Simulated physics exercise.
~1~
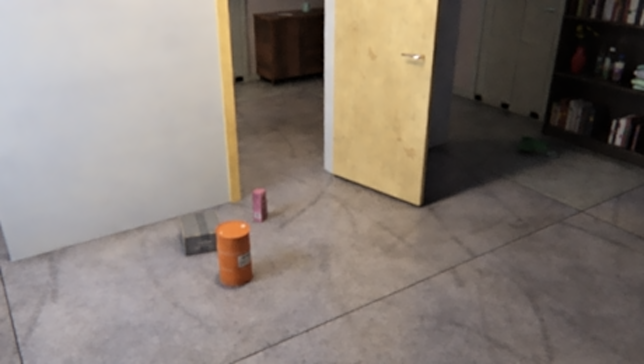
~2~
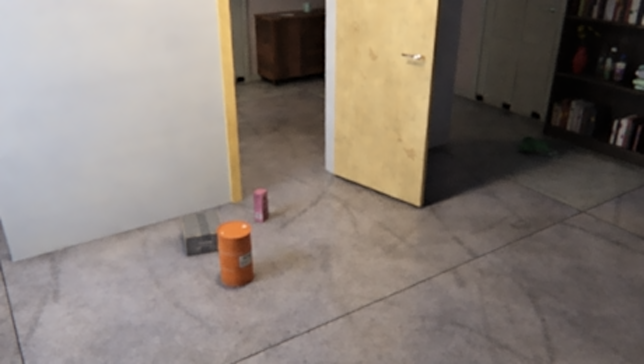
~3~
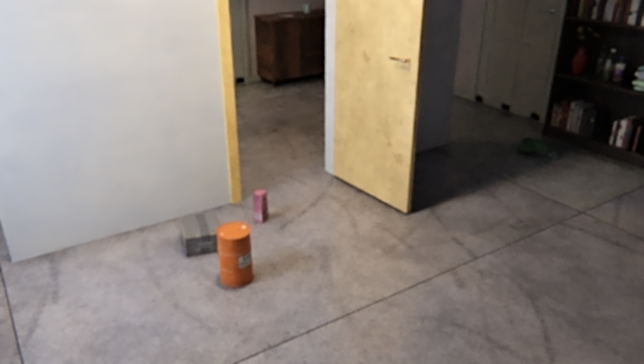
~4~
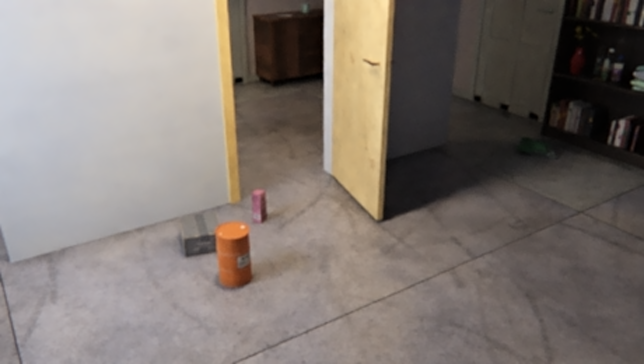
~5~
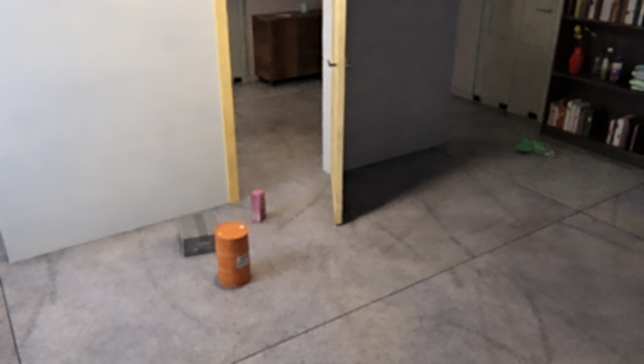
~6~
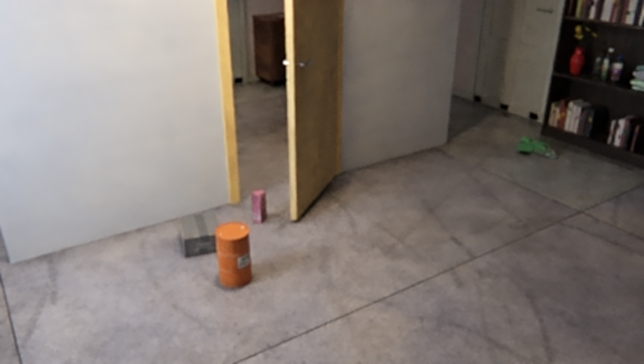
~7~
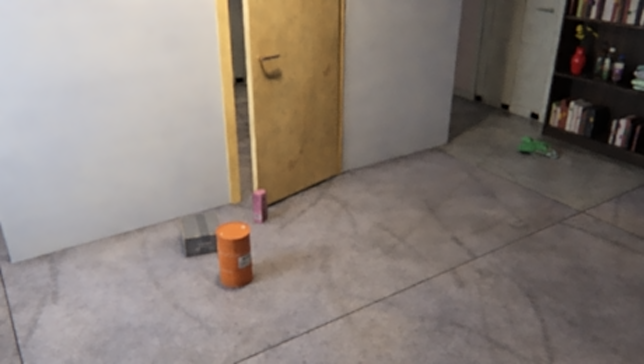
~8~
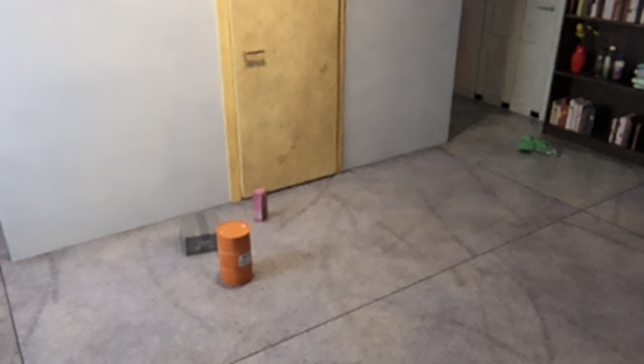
In a room with a grey concrete floor, a pale yellow wooden door stands wide open in a light grey wall, with a dark bookshelf off to the right. An orange canister, a grey box and a small pink carton sit on the floor near the doorway. The door begins to swing, slowly at first, turning edge-on to the view and hiding more of the room beyond. It sweeps on to the left, passing behind the pink carton without disturbing it. Finally the door closes fully in its frame, and all three objects remain where they were.
